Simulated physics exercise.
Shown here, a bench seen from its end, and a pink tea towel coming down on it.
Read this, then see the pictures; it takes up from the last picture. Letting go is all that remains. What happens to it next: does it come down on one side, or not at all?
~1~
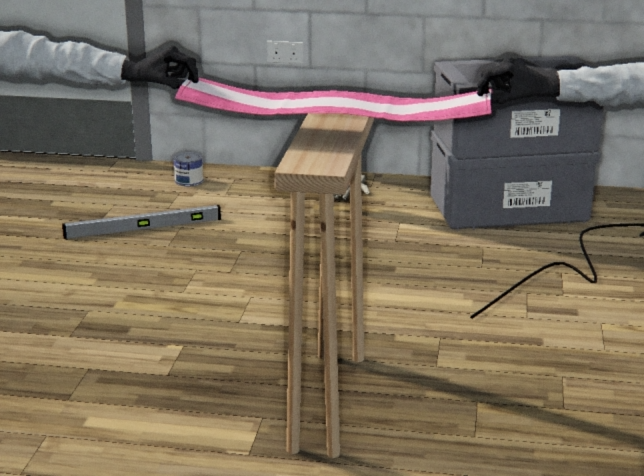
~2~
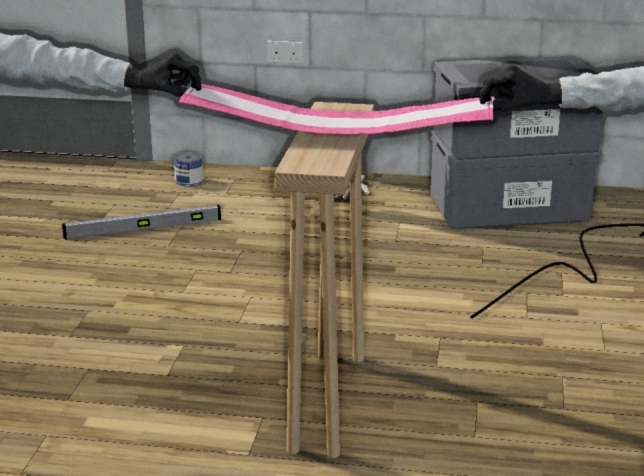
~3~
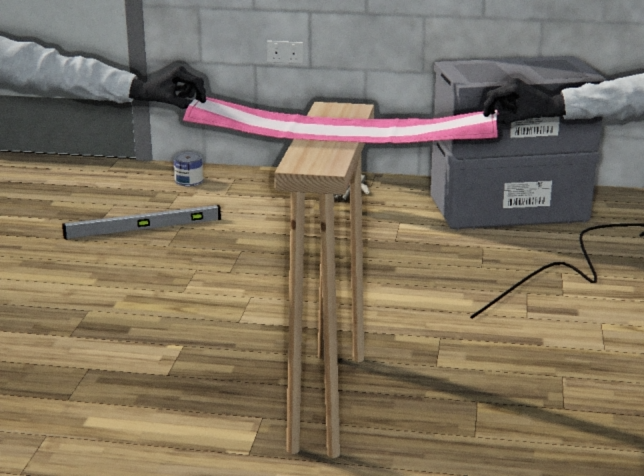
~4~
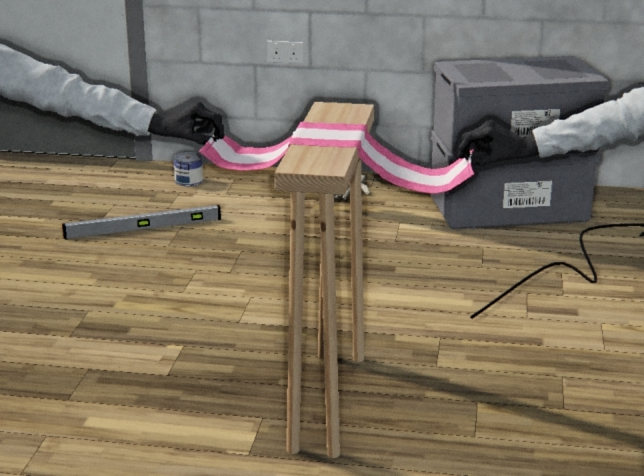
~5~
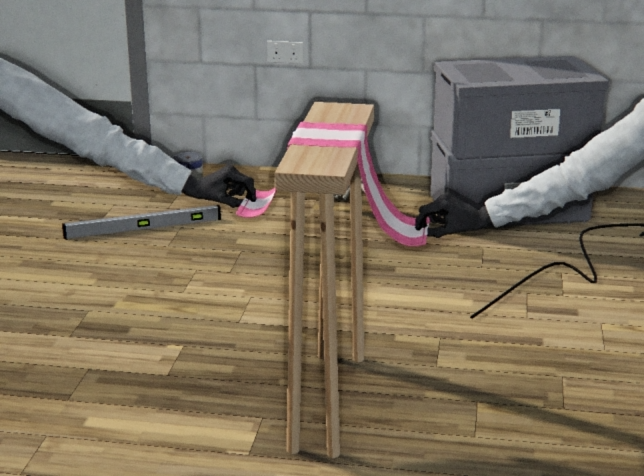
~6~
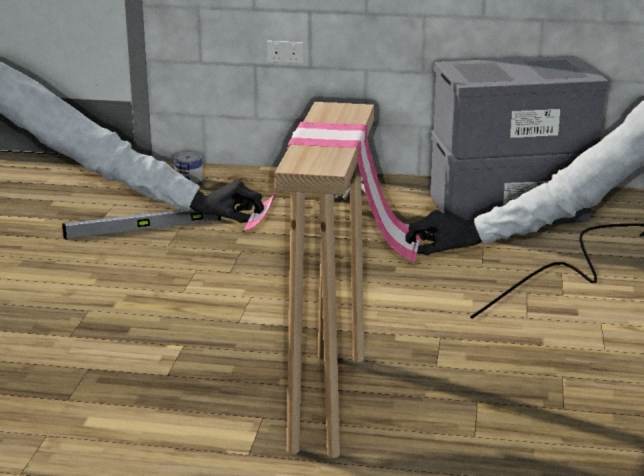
Remains draped.
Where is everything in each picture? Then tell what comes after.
Left end (181, 99); right end (485, 114); top of the bench (310, 179), in the first picture.
Left end (184, 102); right end (487, 120), in the second picture.
Left end (188, 121); right end (492, 138); top of the bench (310, 179), in the third picture.
Left end (204, 155); right end (470, 177), in the fourth picture.
Left end (241, 216); right end (420, 245), in the fifth picture.
Left end (249, 229); right end (409, 260); both sides about alike, in the sixth picture.
Then, 0.48 s past the final frame, tea towel hanging on both sides, left end near (316, 232), right end near (342, 259).
Then, 1.26 s past the final frame, tea towel hanging on both sides, left end near (307, 233), right end near (364, 262).
When it is over, tea towel hanging on both sides, left end near (293, 233), right end near (360, 262). The pink tea towel keeps its place.
